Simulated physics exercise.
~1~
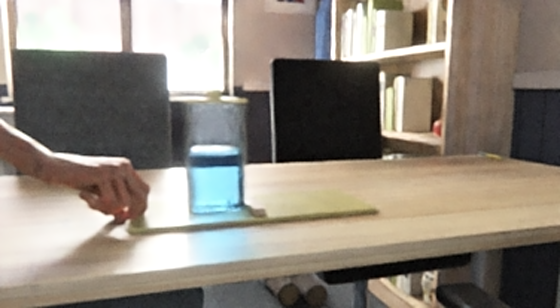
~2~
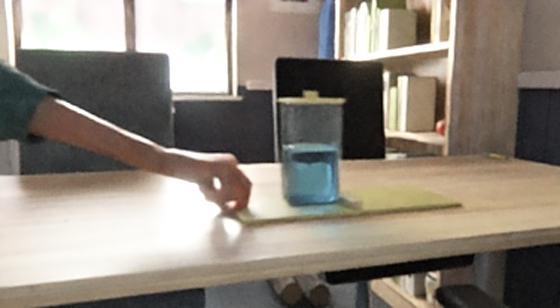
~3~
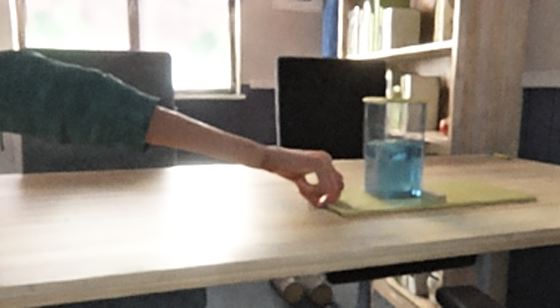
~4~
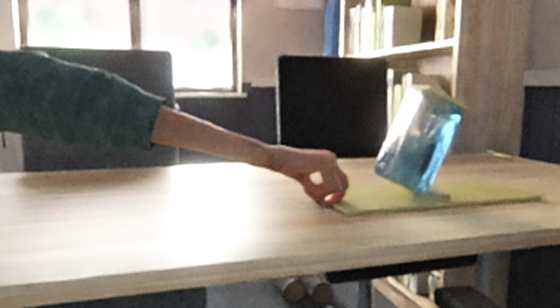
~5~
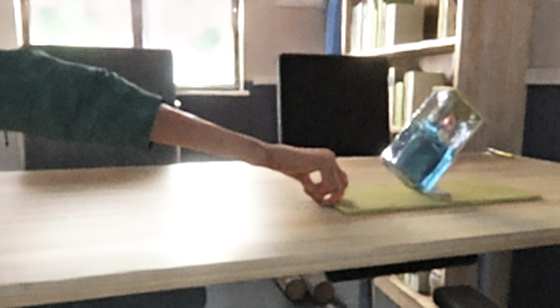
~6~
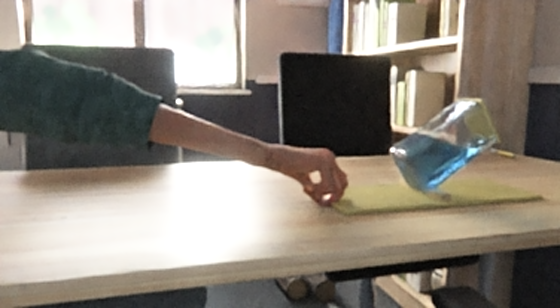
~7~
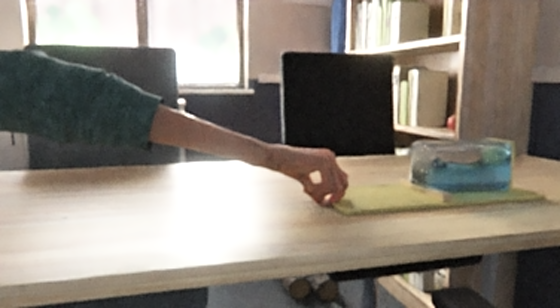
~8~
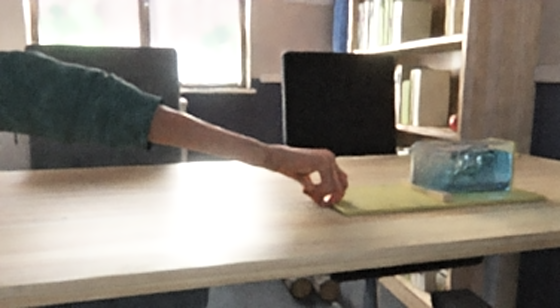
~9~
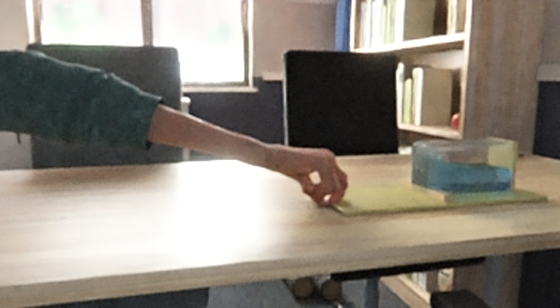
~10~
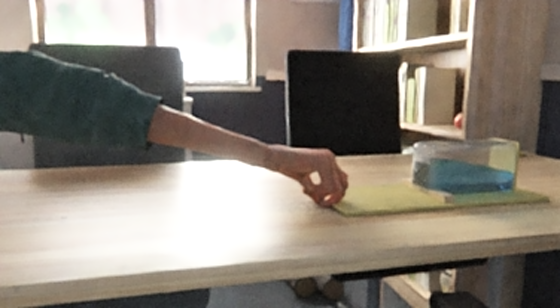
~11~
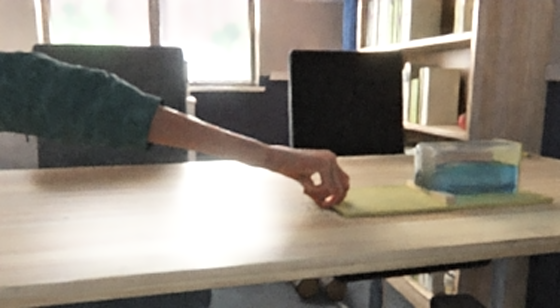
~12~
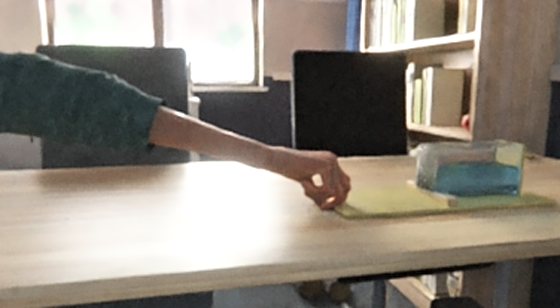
A canister of blue water slides right on a hand-moved board, then tips onto its side.
